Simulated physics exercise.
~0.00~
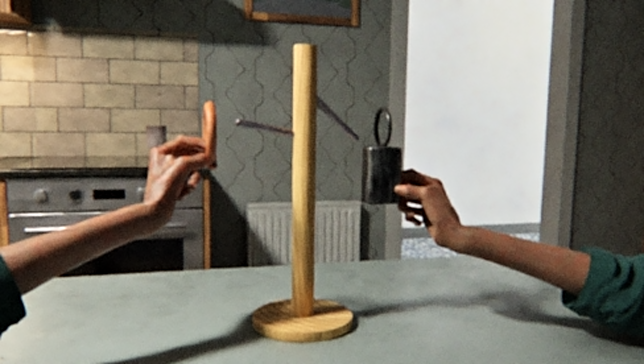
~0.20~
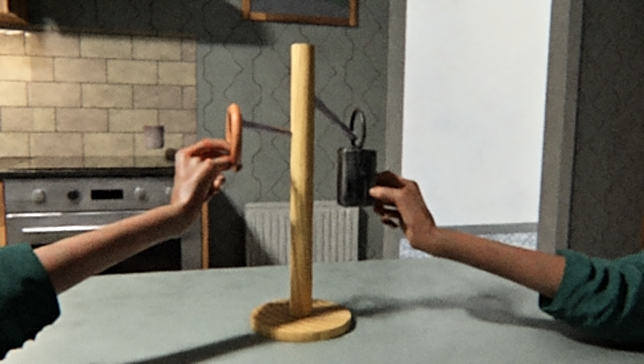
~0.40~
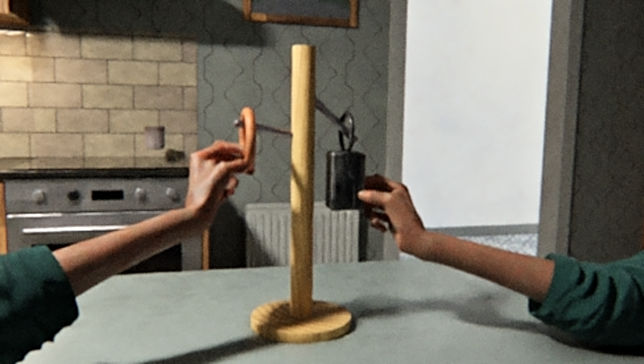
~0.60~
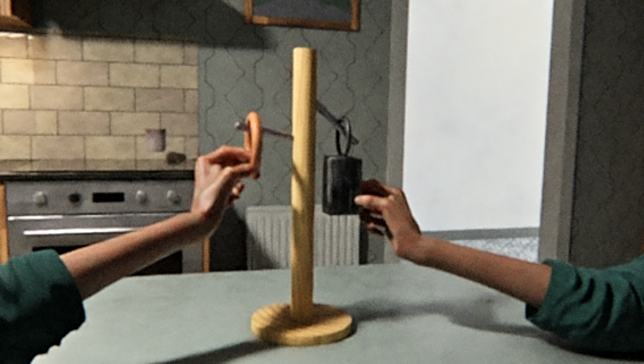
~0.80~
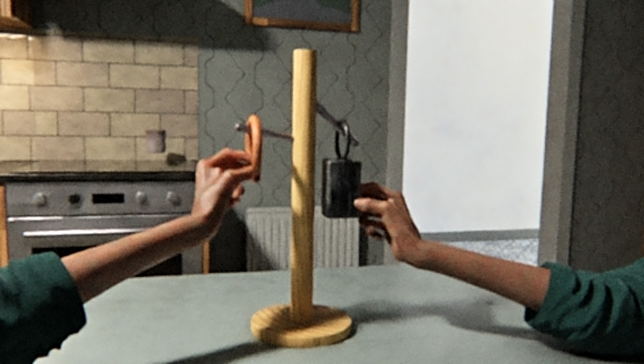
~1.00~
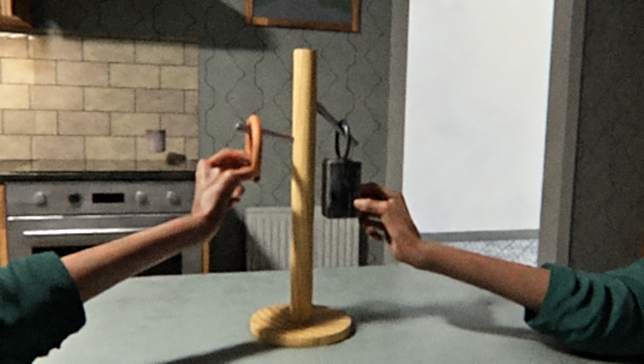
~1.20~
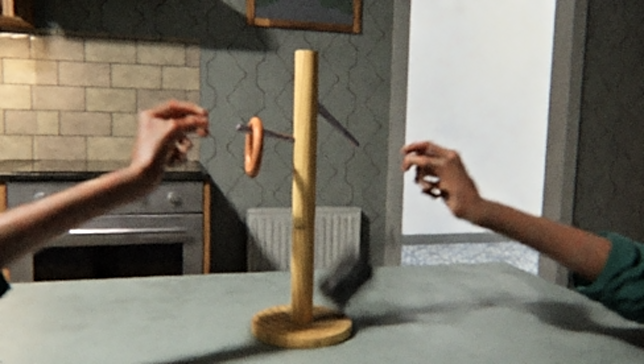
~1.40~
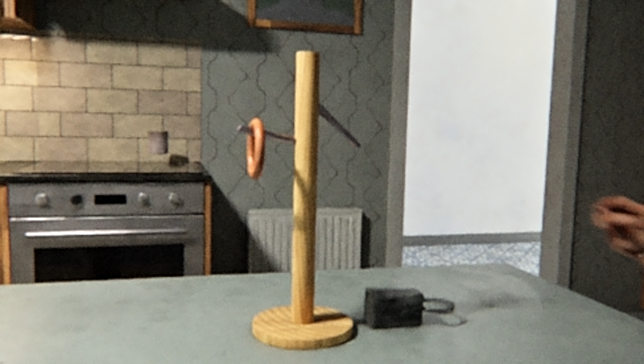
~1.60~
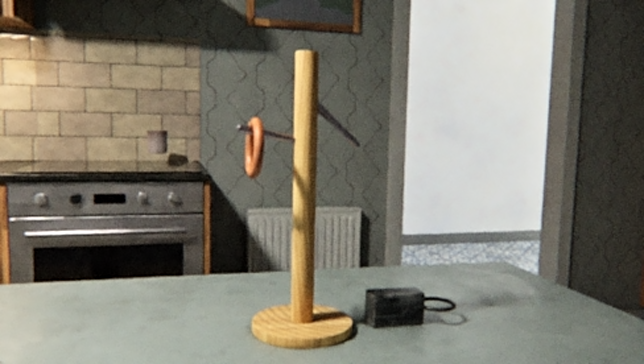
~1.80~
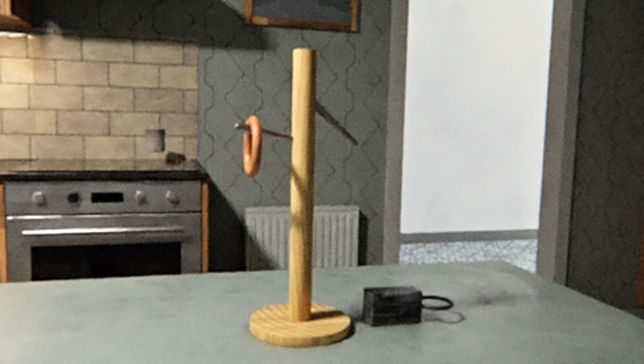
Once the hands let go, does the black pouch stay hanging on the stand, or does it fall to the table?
The black pouch falls and ends up lying on the table, while the orange tape stays hanging on its peg.
